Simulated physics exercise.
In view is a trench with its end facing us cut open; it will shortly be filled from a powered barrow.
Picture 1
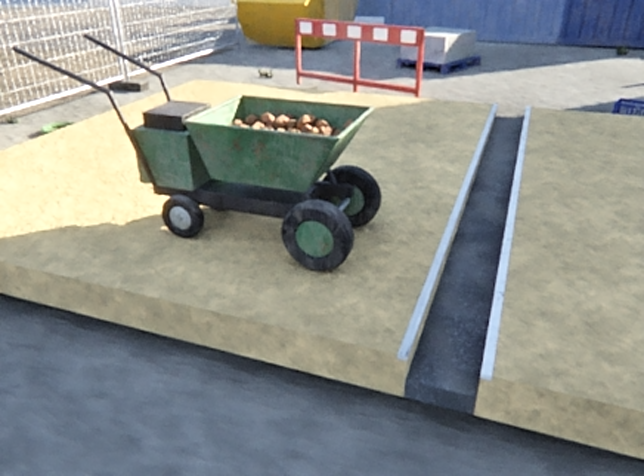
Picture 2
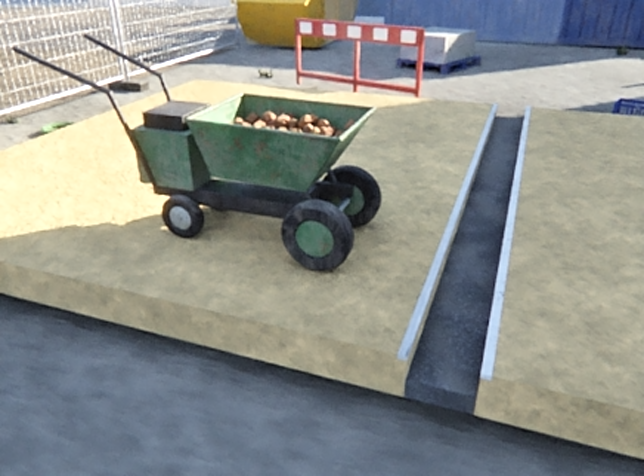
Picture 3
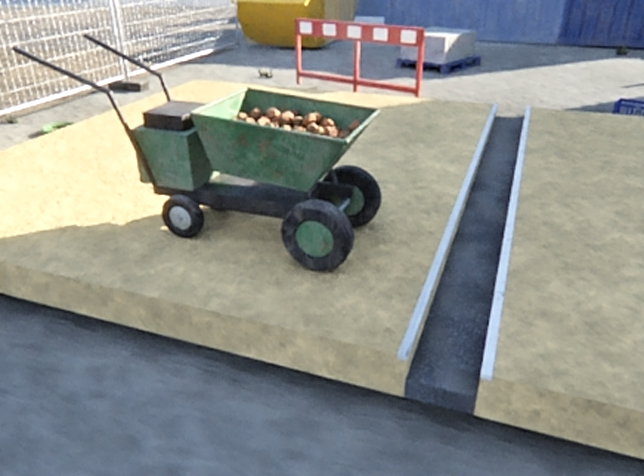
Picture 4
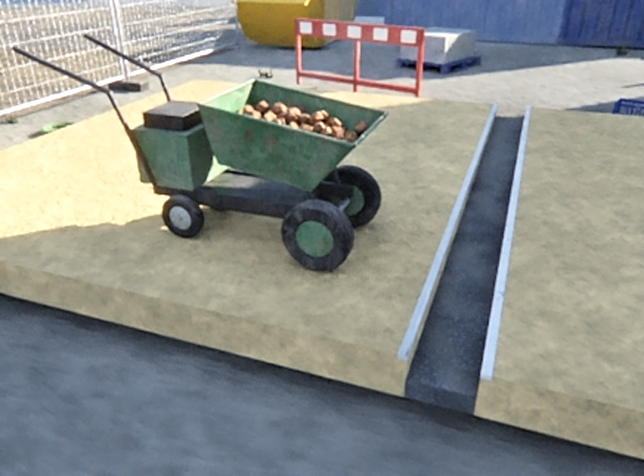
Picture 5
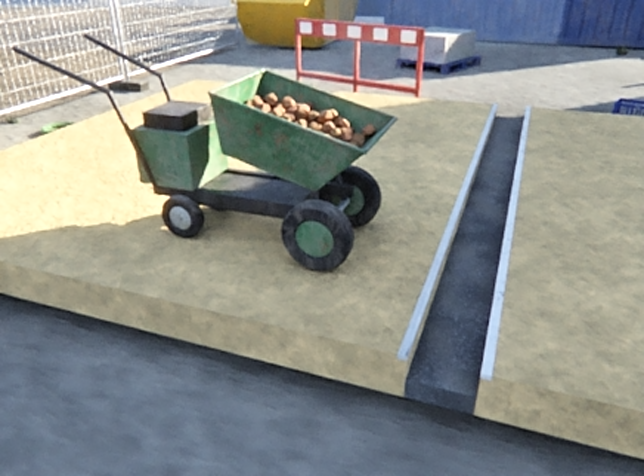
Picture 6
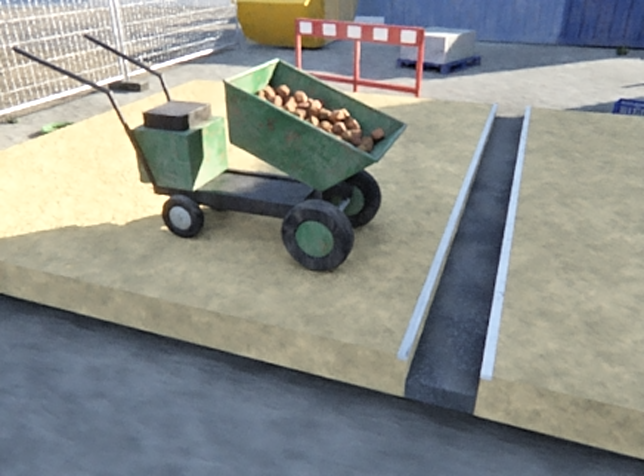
A green hand-pushed dumper with a skip full of brown clods stands on a sandy slab in a sunlit yard, seen from slightly above. To its right runs a shallow, dark trench edged with pale rails, its near end cut open, while a red-and-white barrier, yellow container and white fence stand behind. The skip steadily tilts forward to the right, its back rising, while the wheels and camera stay still.
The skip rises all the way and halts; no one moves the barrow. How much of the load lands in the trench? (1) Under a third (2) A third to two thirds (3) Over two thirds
(3) Over two thirds.
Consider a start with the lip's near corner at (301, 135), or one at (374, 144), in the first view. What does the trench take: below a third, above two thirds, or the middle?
Okay, the first stop comes out as between a third and two thirds and the second as one to two thirds.
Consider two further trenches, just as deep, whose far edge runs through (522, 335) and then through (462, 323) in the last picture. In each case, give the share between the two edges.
Lab note: Try one about 100 %, try two about 50 %.
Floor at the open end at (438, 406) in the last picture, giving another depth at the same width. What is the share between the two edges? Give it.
About 100 percent.
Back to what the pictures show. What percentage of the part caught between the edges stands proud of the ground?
Roughly 25 %.
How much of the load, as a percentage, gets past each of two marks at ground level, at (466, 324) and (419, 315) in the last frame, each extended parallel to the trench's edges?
In order, some 40 % then some 90 %.
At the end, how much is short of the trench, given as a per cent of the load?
Call it some 10 percent of the pieces.
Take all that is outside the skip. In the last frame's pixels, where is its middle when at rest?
Roughly pixel (467, 271).
Just after the last frame, skip tipped steeply; every one in the skip.
A moment on, skip tipped right over; the larger part in the skip; just a few short of the trench; about a tenth in or heaped over the trench; just a few beyond it; about a tenth falling.
Further on, skip tipped right over; roughly a quarter in the skip; just a few short of the trench; roughly two thirds in or heaped over the trench; about a tenth beyond it.
When it is over, skip tipped right over; about a tenth short of the trench; the larger part in or heaped over the trench; about a tenth beyond it.
